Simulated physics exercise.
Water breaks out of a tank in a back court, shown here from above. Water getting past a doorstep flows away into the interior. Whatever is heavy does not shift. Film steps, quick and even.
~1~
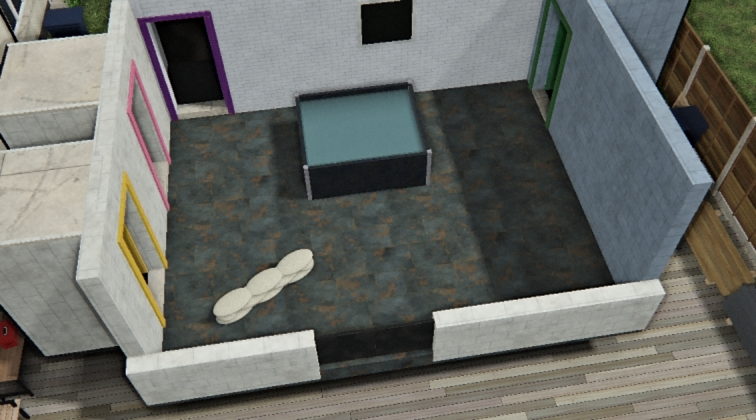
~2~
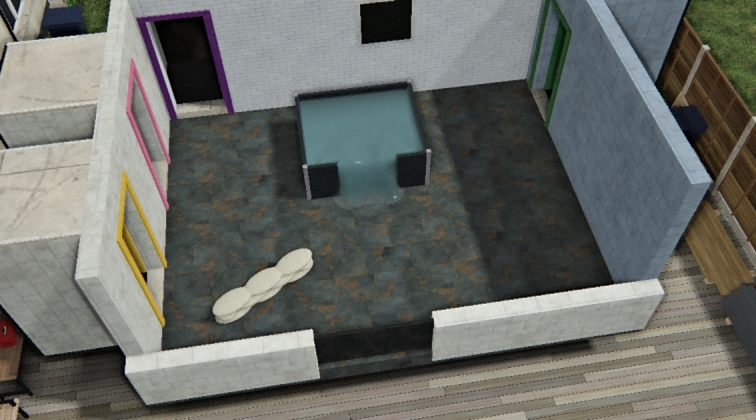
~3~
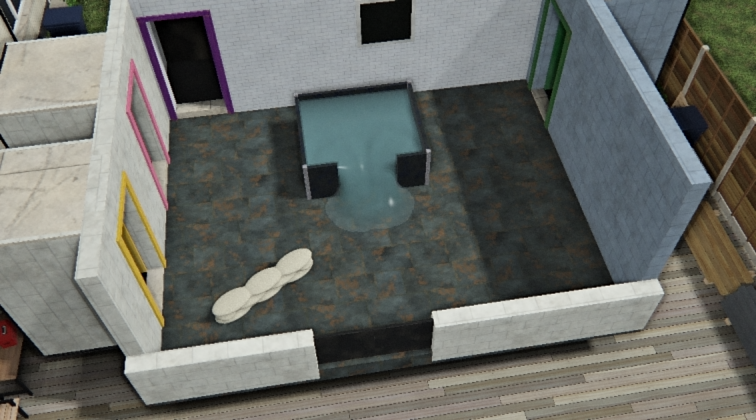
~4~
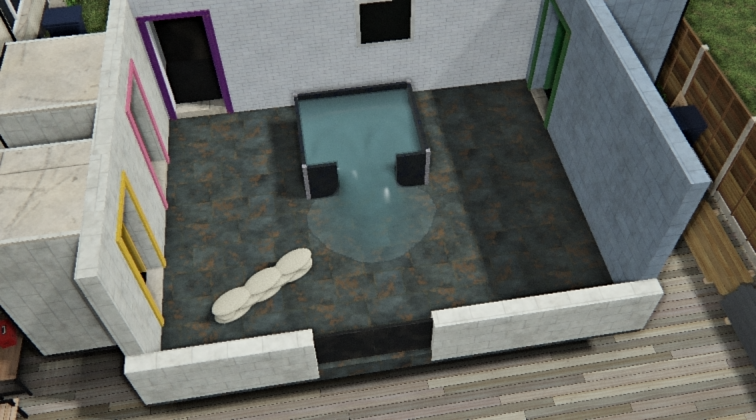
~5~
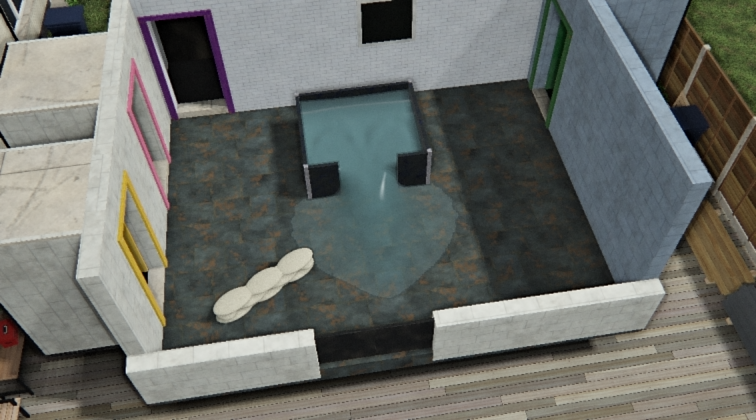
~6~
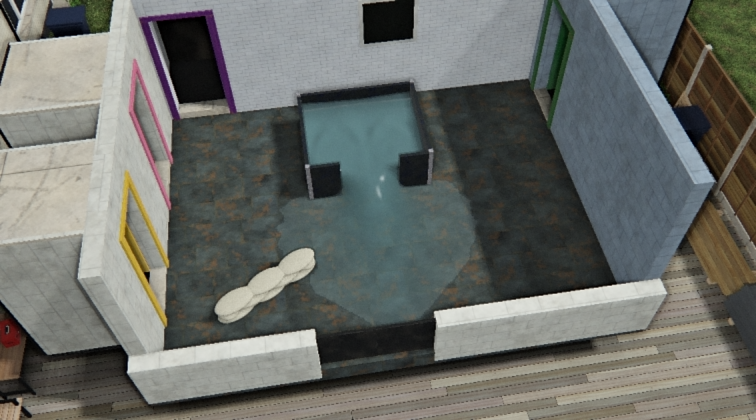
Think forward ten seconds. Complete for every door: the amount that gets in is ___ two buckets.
Pink door: At most; yellow door: More than; green door: More than; purple door: At most.
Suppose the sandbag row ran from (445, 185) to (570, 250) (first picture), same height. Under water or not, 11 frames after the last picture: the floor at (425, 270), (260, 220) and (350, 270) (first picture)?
Sequence check: Soaked through / left alone / soaked through.
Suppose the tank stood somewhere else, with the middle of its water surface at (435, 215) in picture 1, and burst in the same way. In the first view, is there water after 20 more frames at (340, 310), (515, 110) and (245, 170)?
Hit, hit, spared.
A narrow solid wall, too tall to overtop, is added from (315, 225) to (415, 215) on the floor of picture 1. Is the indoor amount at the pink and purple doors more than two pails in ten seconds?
Then: The pink one stays under, the purple one holds.
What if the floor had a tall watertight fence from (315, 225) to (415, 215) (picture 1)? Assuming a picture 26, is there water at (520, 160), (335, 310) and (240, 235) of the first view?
Taking the points in turn, they are inundated, high and dry and inundated.
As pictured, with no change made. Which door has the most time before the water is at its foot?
My answer: The purple-painted one.
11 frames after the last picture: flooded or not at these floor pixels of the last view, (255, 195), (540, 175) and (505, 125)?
In that order: Not flooded, no water, not flooded.
A moment on, water covers 30 % of the floor; the pink door not reached, the yellow door not reached, the green door not reached, the purple door not reached.
Next, water covers 45 % of the floor; the pink door not reached, the yellow door wet at the sill, nothing in, the green door not reached, the purple door not reached.
Then, water covers 50 % of the floor; the pink door not reached, the yellow door under two buckets in, the green door not reached, the purple door not reached.
Later, water covers 90 % of the floor; the pink door wet at the sill, nothing in, the yellow door over two buckets in, the green door wet at the sill, nothing in, the purple door wet at the sill, nothing in.
In the end, water covers 95 % of the floor; the pink door wet at the sill, nothing in, the yellow door over two buckets in, the green door over two buckets in, the purple door wet at the sill, nothing in.
